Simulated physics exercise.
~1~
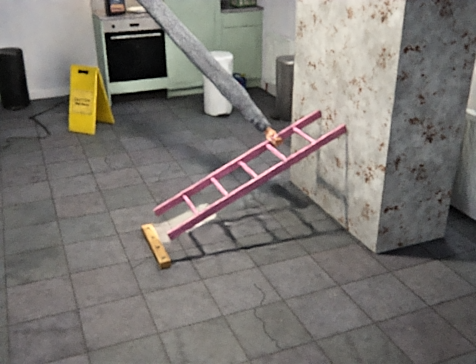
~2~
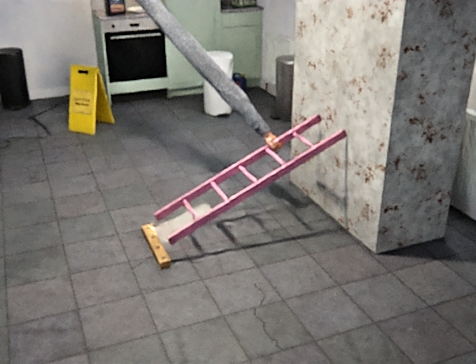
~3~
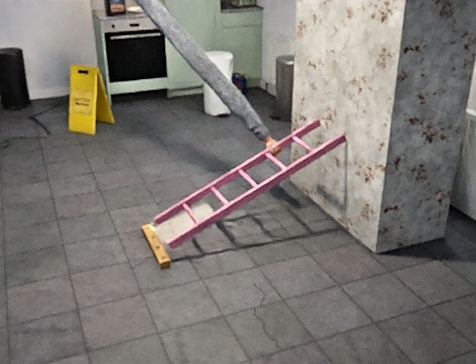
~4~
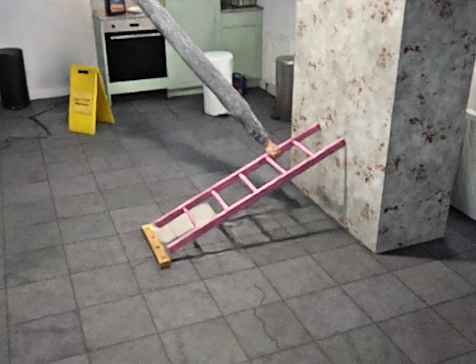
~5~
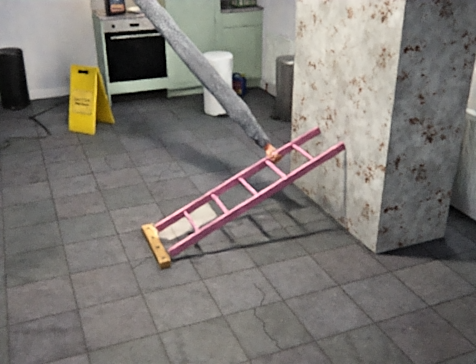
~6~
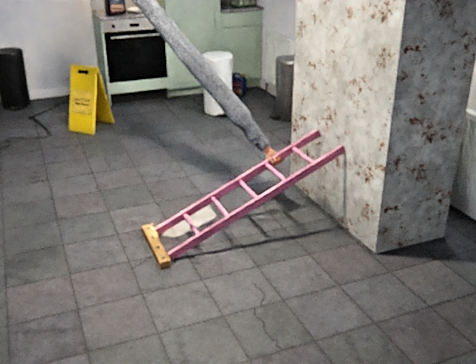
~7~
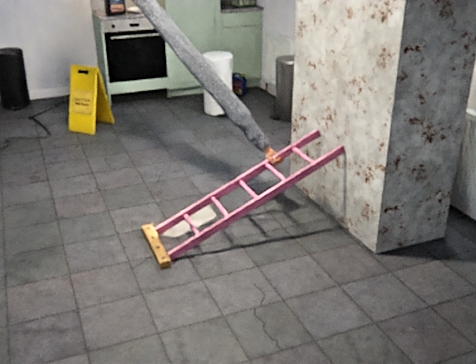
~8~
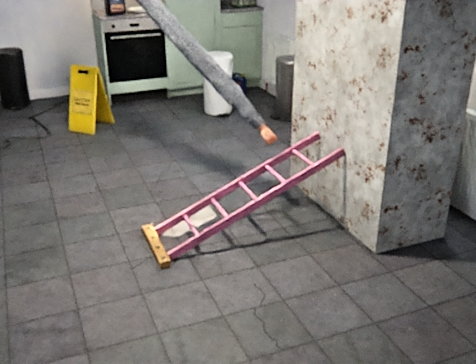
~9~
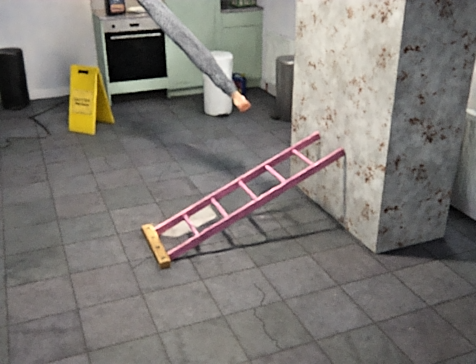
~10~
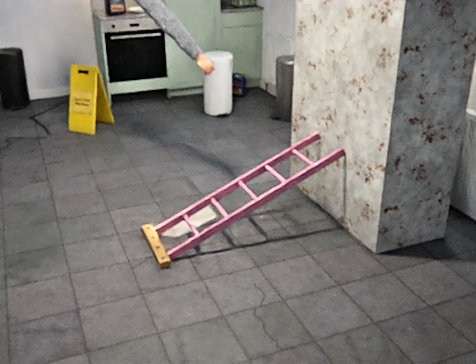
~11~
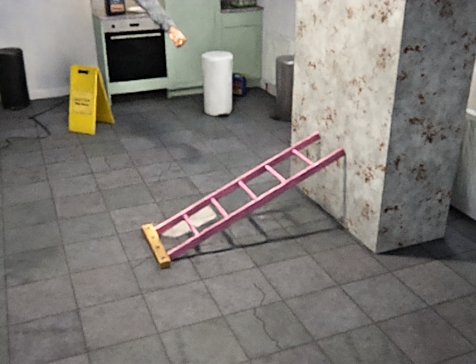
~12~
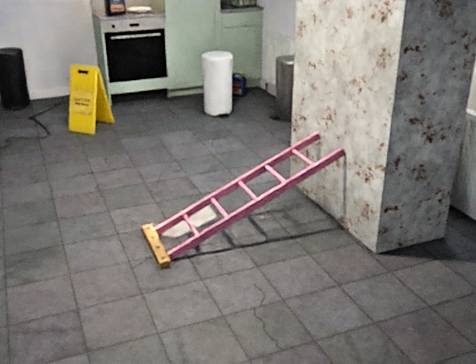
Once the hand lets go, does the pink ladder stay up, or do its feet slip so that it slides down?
The pink ladder stays up. It keeps its slant beside the pillar, with its feet still at the wooden batten after the hand has gone.
